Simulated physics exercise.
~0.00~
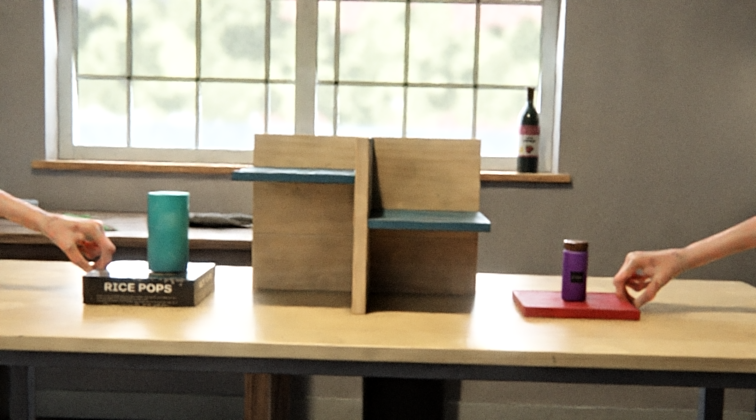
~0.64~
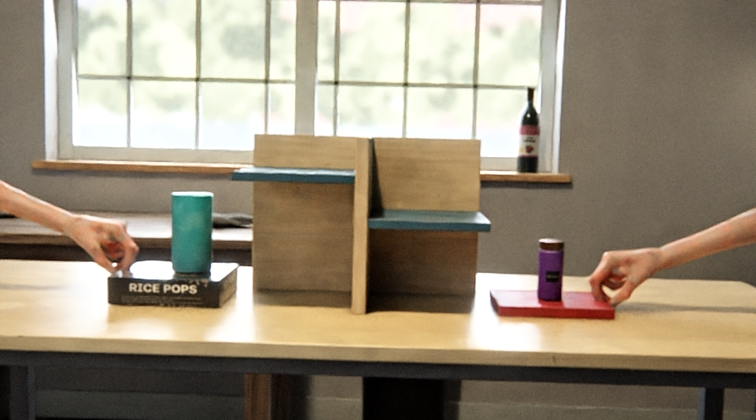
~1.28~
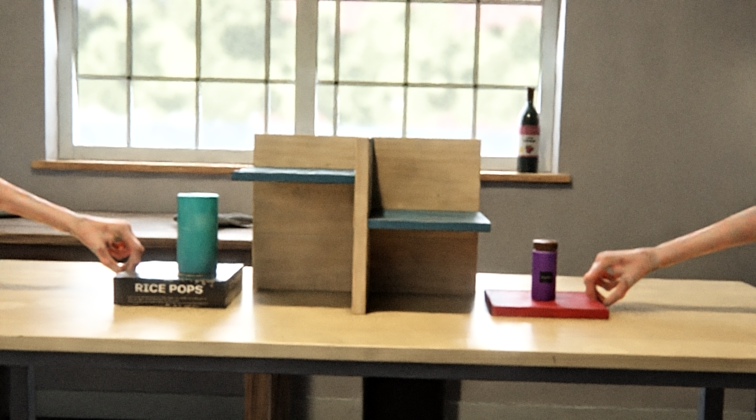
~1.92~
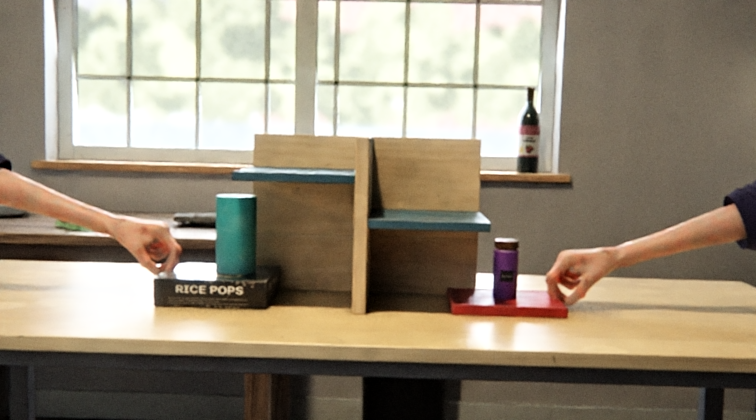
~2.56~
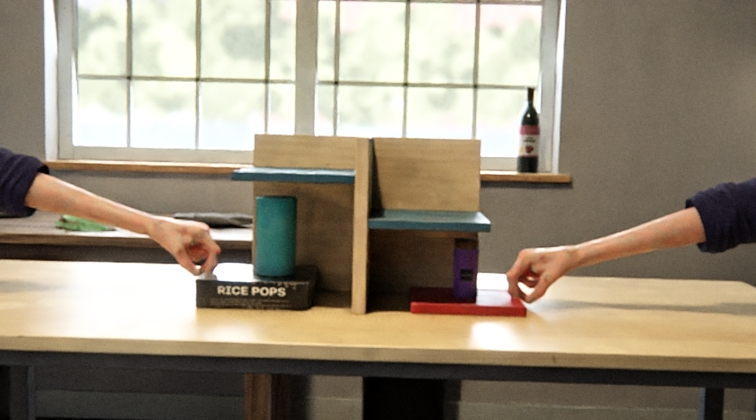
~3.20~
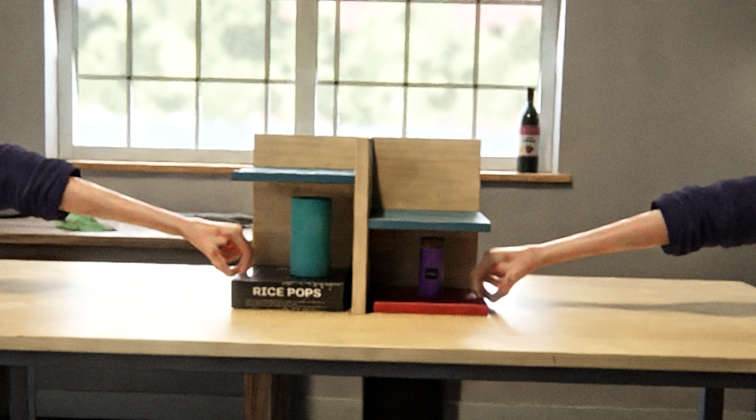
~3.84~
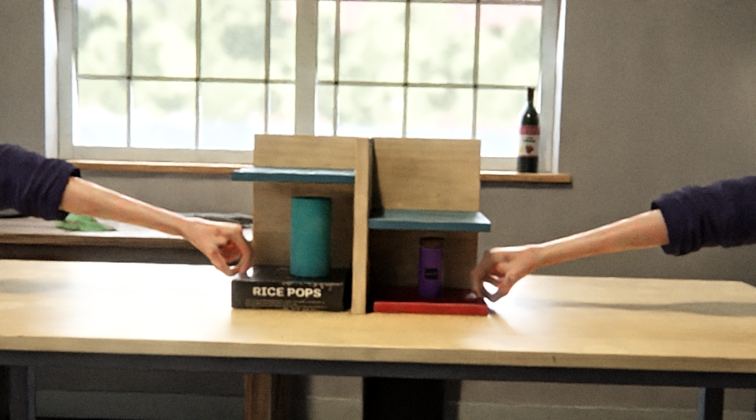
Two hands reach in from opposite sides of a light wooden table, seen from the front before a bright window with a dark bottle on its sill. In the middle stands a wooden stand with two teal shelves, the left one higher. The left hand pushes a black packet carrying an upright turquoise candle rightward, while the right hand slides a red tray with a purple shaker leftward. Both things ride along steadily and pass beneath the shelves without touching them. The carriers stop inside the stand, candle and shaker still upright, the hands resting beside them.
